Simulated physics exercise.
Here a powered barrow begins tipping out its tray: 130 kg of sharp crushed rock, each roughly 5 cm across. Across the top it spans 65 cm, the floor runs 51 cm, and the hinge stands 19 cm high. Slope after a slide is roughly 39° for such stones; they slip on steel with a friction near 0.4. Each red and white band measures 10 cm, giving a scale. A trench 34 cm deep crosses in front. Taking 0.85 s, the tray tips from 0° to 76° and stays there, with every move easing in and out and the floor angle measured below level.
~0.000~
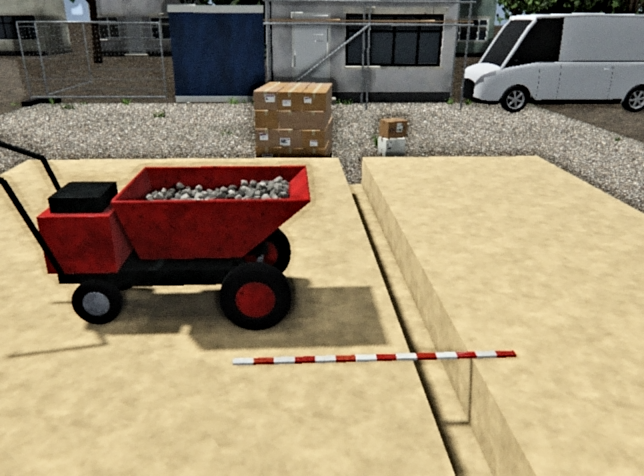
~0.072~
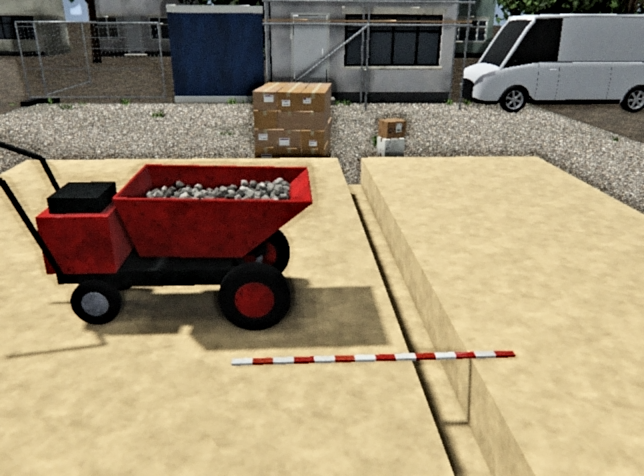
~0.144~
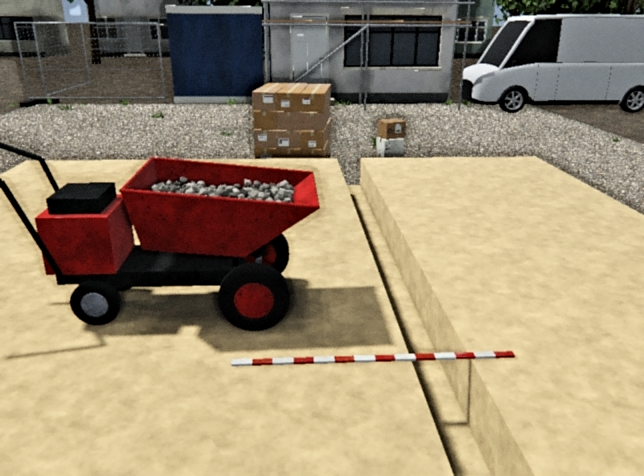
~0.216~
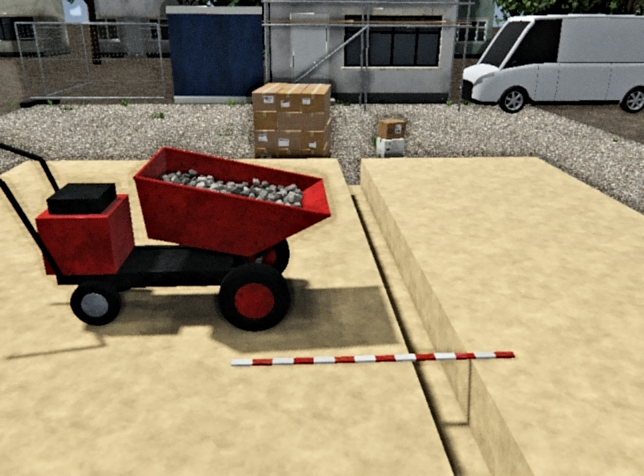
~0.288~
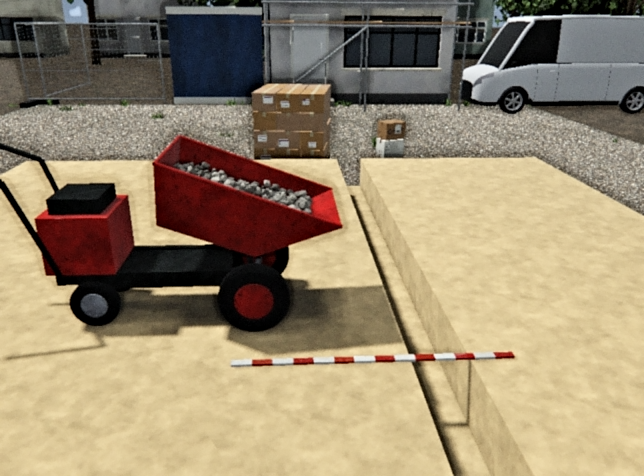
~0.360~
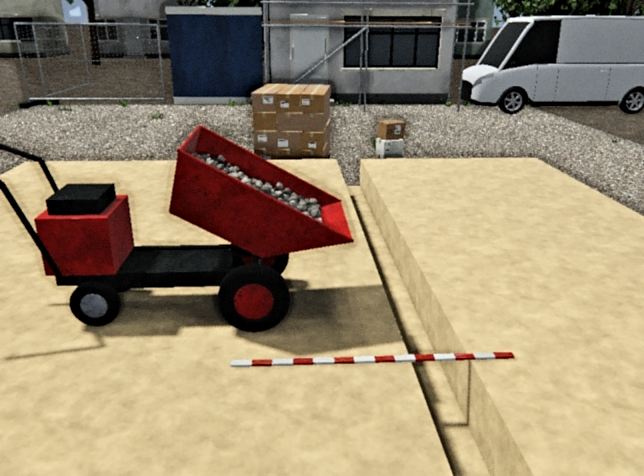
The video shows a red powered barrow loaded with grey stones standing on sandy ground beside a narrow trench, as its tray tilts gradually forward to the right, the rear end rising while the wheels stay in place.
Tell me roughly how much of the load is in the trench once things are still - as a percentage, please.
I would put it at 52 %.
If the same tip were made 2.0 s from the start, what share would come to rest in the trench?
In that case some 40 per cent.
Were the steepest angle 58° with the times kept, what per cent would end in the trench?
In that case some 50 per cent.
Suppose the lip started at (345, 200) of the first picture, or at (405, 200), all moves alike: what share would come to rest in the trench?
Roughly 95 in a hundred, then 0 in a hundred.
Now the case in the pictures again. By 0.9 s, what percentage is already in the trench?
By then, around 15 percent.
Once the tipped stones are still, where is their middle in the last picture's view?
In the last view, about (408, 337).
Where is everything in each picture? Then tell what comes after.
In the first frame, the tray is at 0°, its lip at (310, 201); the top of the load is at (253, 189).
The second frame shows lip at (312, 202), floor tilted 2°, highest stones at (241, 191); the stones move at 0.3 m/s on average.
In the third frame, the tray is at 6°, its lip at (319, 207); the top of the load is at (174, 189); the stones move at 0.6 m/s on average.
The fourth frame shows lip at (331, 216), floor tilted 12°, highest stones at (179, 180); the stones move at 0.9 m/s on average.
In the fifth frame, the tray is at 20°, its lip at (342, 227); the top of the load is at (187, 171); the stones move at 1.0 m/s on average.
In the sixth frame, the tray is at 29°, its lip at (353, 241); the top of the load is at (203, 160); the stones move at 1.1 m/s on average.
After 0.6 s the floor is at 64°; 100 % in the tray; the foremost stones are at (359, 275).
After 0.9 s the floor is at 76°; 77 % in the tray, 10 % short of the trench, 13 % in the trench; the foremost stones are at (427, 314).
After 1.3 s the floor is at 76°; 41 % in the tray, 13 % short of the trench, 45 % in the trench, 1 % past the trench; the foremost stones are at (481, 293).
After 3.2 s the floor is at 76°; 34 % in the tray, 13 % short of the trench, 52 % in the trench, 1 % past the trench; the foremost stones are at (496, 293).
